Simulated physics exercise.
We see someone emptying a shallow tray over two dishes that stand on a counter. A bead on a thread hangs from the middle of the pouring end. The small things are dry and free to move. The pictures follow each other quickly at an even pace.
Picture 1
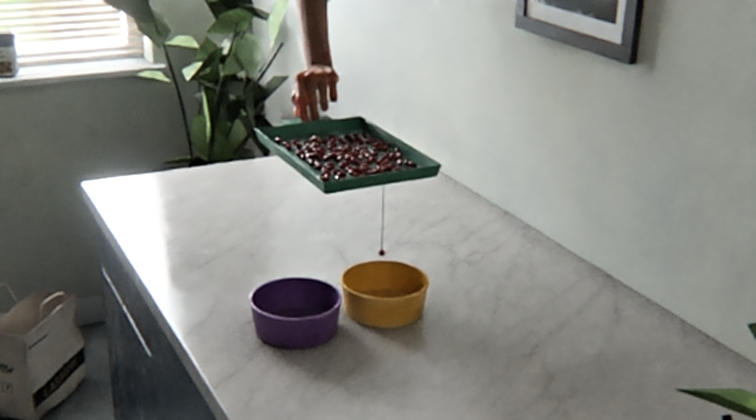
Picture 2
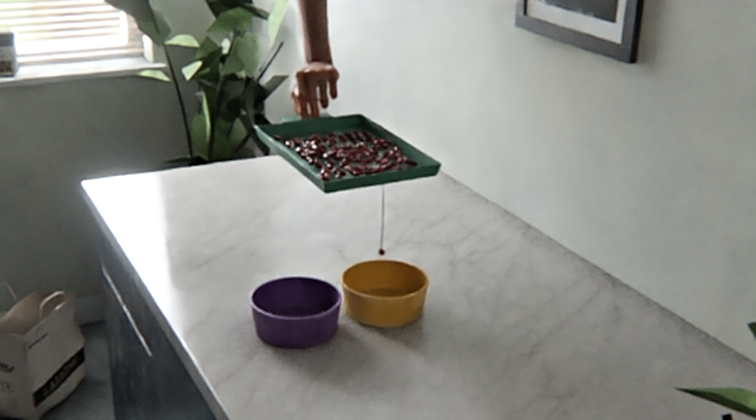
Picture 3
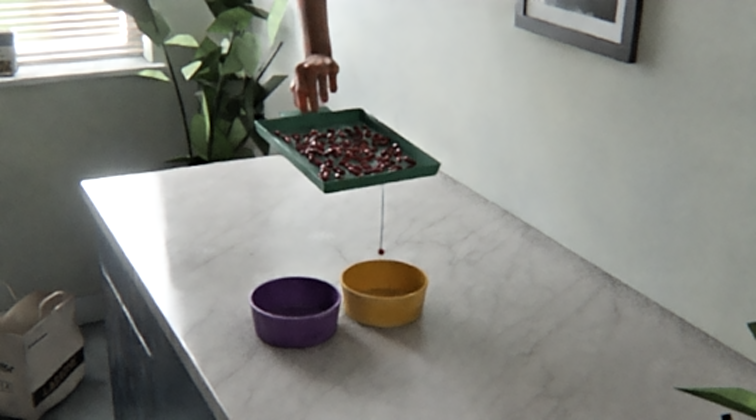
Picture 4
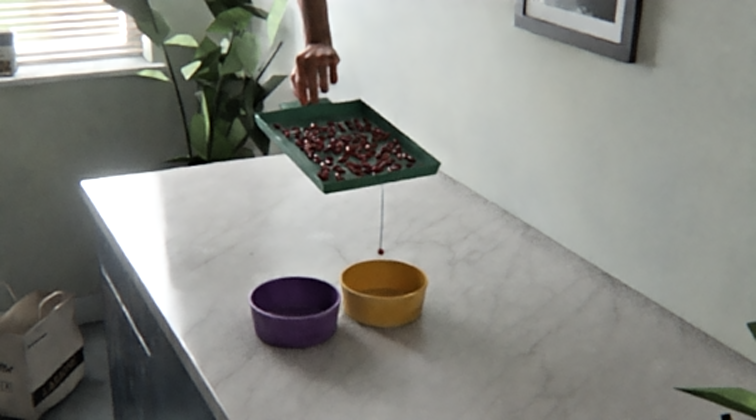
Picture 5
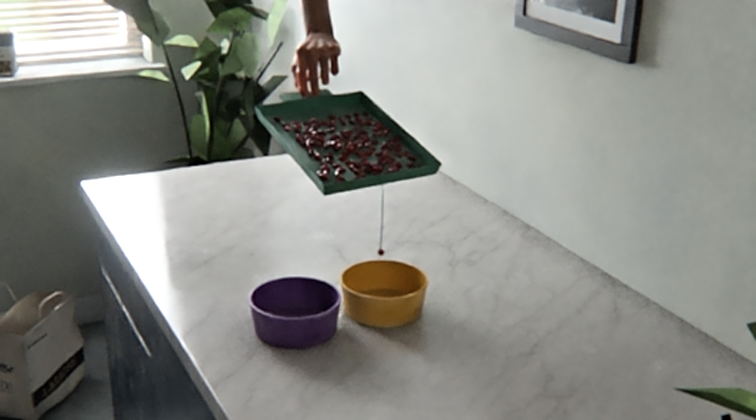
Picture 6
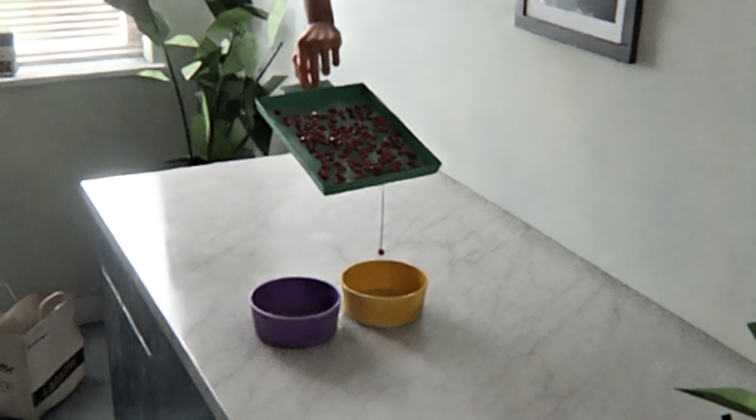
The clip shows a hand behind a green tray of dark red beans above a purple dish and a yellow dish on a marble-patterned counter; the tray's far side gradually rises while the dishes and hanging bead stay still.
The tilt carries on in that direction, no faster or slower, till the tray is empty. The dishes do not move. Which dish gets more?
It favours the right dish.
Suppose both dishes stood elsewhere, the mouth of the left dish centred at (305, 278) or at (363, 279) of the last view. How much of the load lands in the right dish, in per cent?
The first gives 10 %, the second 10 %.
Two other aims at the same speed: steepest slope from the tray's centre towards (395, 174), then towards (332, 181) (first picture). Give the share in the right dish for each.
First some 30, then 20 per cent.
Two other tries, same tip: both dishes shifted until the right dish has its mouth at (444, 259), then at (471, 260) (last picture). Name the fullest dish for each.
First left, then the left one.
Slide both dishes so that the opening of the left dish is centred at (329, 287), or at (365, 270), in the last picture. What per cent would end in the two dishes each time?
The first gives 90 %, the second 50 %.
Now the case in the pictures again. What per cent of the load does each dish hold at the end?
The left dish has 20 per cent, the right dish has 60.
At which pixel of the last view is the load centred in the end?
At about (371, 308).
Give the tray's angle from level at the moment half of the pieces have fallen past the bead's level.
At some 105 degrees.
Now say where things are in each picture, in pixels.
In the first picture, corners of the pouring end at (326, 181) and (437, 164), level; middle of the load at (349, 157), kidney beans; left dish at (314, 330); right dish at (405, 309); bead on its thread at (382, 253).
In the second picture, corners of the pouring end at (326, 180) and (437, 163), level; middle of the load at (349, 156).
In the third picture, corners of the pouring end at (325, 181) and (437, 163), tipped barely, lowest at the left corner; middle of the load at (348, 153).
In the fourth picture, corners of the pouring end at (325, 182) and (437, 162), tipped a little, lowest at the left corner; middle of the load at (348, 149).
In the fifth picture, corners of the pouring end at (325, 183) and (437, 162), tipped a little, lowest at the left corner; middle of the load at (349, 146).
In the sixth picture, corners of the pouring end at (326, 184) and (438, 162), tipped a little, lowest at the left corner; middle of the load at (349, 142); left dish at (314, 329); right dish at (404, 309).
Soon, tray tipped steeply; nearly all on the tray; a stray few in the air.
A while on, tray tipped right over; nearly all on the tray; a stray few in the left dish; a small part in the right dish; a stray few outside both; a stray few in the air.
Towards the end, tray tipped past a quarter turn; about a quarter in the left dish; about half in the right dish; about a quarter outside both.
Finally, tray tipped past a quarter turn; about a quarter in the left dish; about half in the right dish; about a quarter outside both.
